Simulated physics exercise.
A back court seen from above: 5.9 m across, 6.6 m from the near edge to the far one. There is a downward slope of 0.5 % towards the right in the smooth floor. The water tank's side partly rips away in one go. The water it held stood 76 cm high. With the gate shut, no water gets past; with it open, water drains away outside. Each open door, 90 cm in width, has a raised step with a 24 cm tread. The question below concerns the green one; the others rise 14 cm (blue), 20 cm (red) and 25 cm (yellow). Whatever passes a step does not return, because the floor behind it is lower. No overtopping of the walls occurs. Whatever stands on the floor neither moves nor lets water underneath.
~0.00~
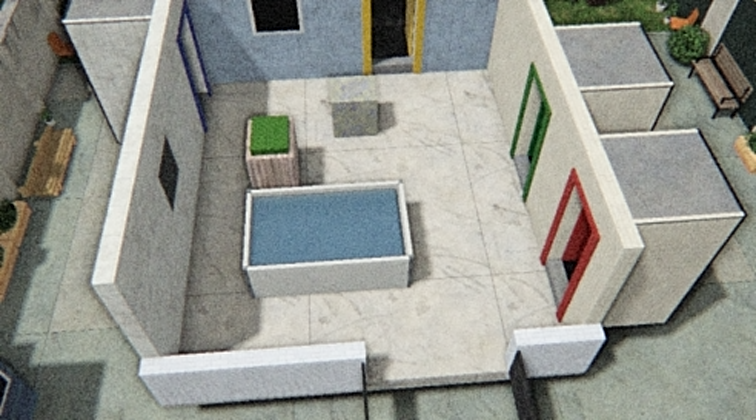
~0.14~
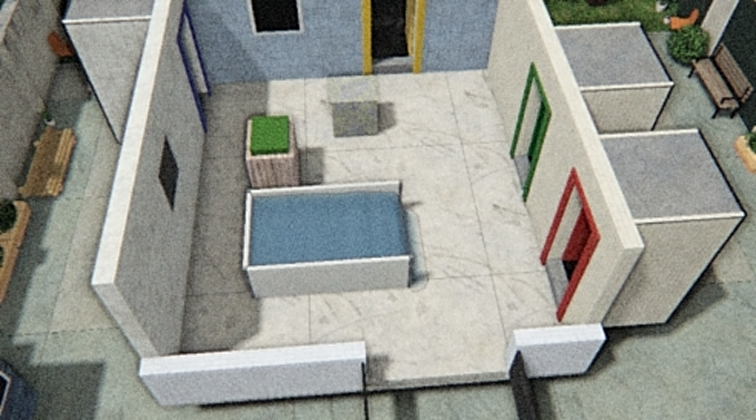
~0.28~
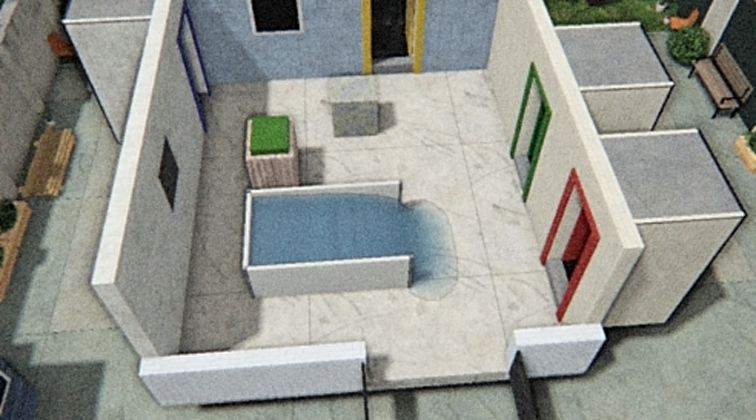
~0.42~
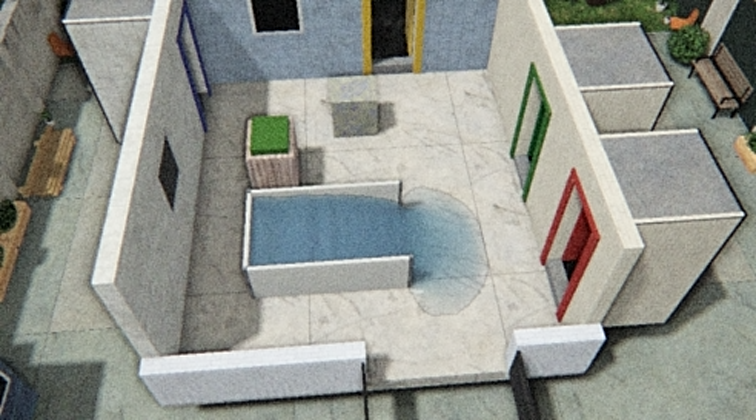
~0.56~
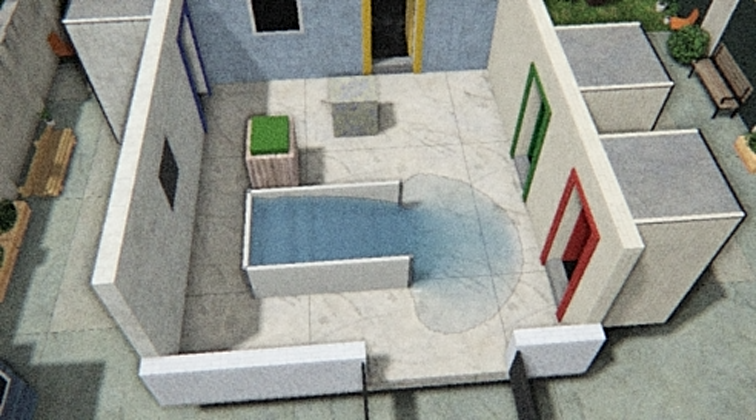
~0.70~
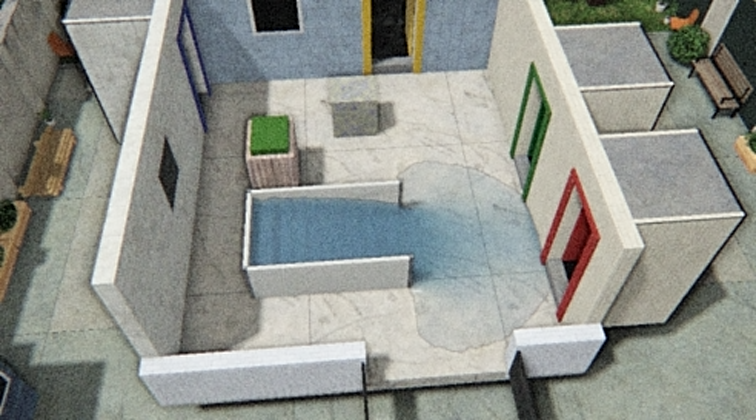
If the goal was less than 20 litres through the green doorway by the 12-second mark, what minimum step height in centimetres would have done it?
A step of about 23 cm would have done it.
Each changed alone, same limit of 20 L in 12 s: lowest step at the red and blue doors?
Roughly 30 cm for the red door and roughly 9.0 cm for the blue door.
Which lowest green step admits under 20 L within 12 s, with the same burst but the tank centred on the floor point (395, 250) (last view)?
In that case about 20 cm.
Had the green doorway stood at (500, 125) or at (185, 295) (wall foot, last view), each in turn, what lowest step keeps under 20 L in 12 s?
First place around 8.0 cm, second around 6.5 cm.
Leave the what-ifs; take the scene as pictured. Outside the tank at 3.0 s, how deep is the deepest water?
I'd put it near 36 cm.
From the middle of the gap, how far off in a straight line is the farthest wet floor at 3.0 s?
I make it some 5.0 m.
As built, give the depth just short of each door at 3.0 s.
Door by door, in centimetres - blue 0, green 20, red 29, yellow 4.
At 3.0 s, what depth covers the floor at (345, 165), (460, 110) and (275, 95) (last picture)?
The three readings, in order, are 0, 7 and 0 cm.
After 1.4 s water covers 25 % of the floor, deepest (42 cm) near (531, 245); 24 cm at the green door, 12 litres in over its 12 cm step.
After 3.0 s water covers 40 % of the floor, deepest (36 cm) near (561, 351); 20 cm at the green door, 103 litres in over its 12 cm step.
After 12.0 s water covers 95 % of the floor, deepest (12 cm) near (238, 376); 7 cm at the green door, 128 litres in over its 12 cm step.
At the green door as built, the water arrived by 0.9 s and peaked near 26 cm at 1.8 s.
With a step of 19 cm, 47 litres would have come in within the 12 s; with 26 cm, 9 litres. So under 20 litres takes about 23 cm.
